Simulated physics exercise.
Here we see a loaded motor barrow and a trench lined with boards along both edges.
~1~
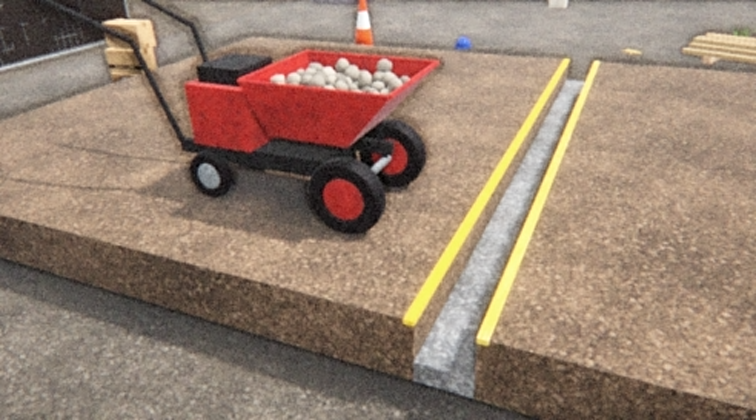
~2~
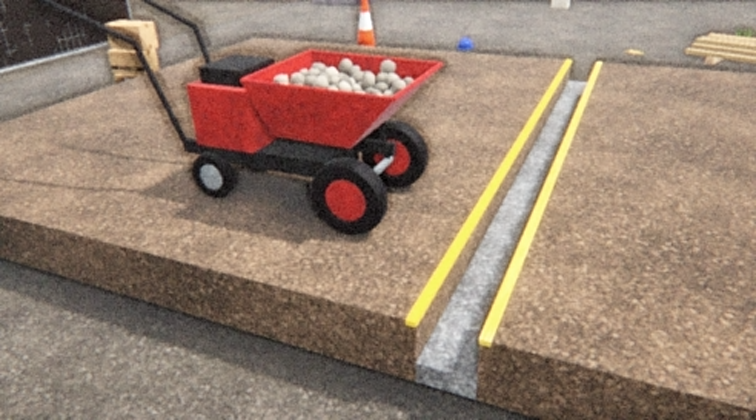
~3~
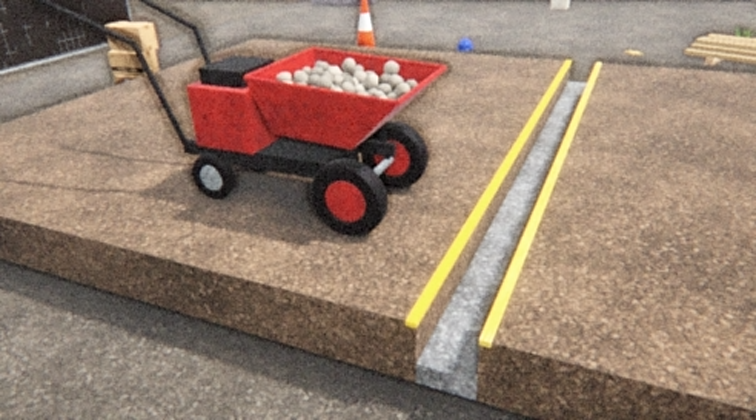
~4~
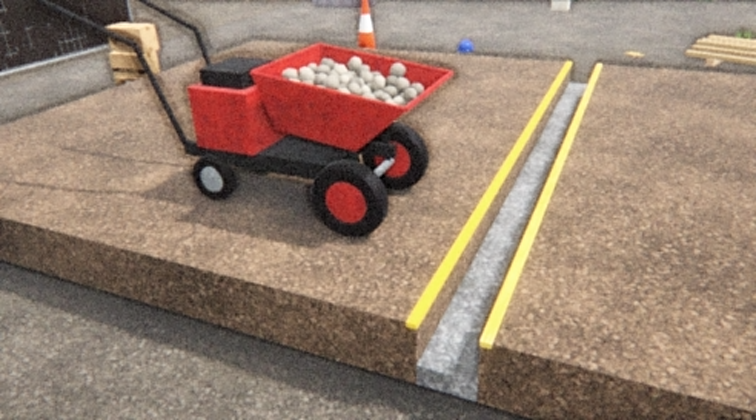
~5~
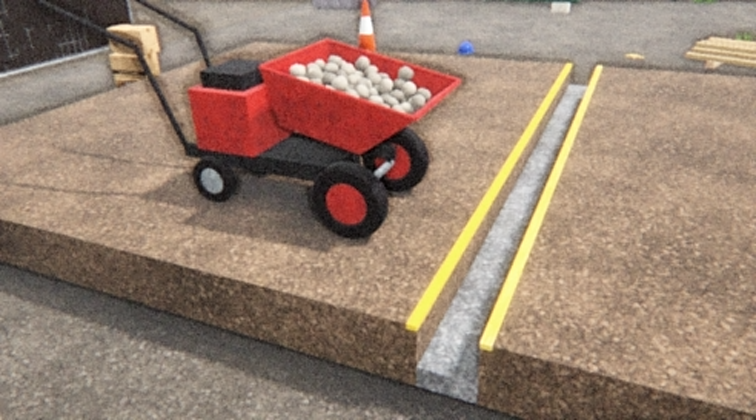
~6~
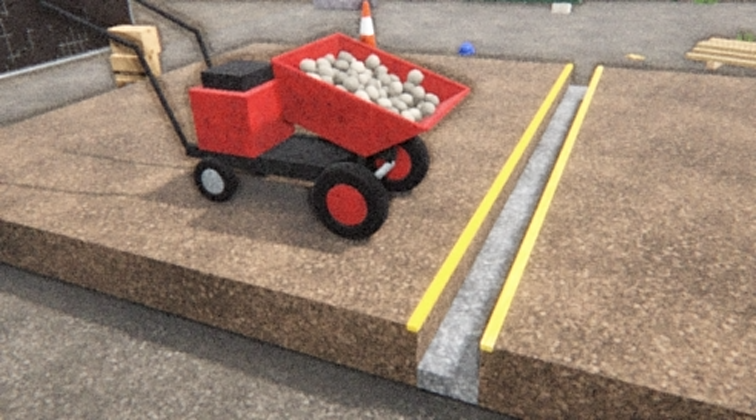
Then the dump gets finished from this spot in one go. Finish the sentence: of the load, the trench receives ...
The majority.
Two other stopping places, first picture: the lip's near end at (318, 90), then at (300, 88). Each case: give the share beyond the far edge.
Position 1: Near 0 %; position 2: Near 0 %.
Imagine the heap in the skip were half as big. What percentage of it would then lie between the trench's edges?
Around 100 percent of it.
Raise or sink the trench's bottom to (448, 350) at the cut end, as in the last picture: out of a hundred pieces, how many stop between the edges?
About 50 per cent.
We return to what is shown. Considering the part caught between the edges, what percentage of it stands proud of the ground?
Estimate: Near 10 in a hundred.
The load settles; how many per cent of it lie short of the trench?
Around 0 per cent.
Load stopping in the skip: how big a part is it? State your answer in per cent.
Close to 5 per cent.
Shortly afterwards, skip tipped steeply; the whole lot in the skip.
Next, skip tipped right over; near two thirds in the skip; near a quarter in or heaped over the trench; only a few beyond it; only a few falling.
Some moments later, skip tipped right over; a little in the skip; the bulk in or heaped over the trench; a little beyond it.
In the end, skip tipped right over; a little in the skip; the bulk in or heaped over the trench; a little beyond it.
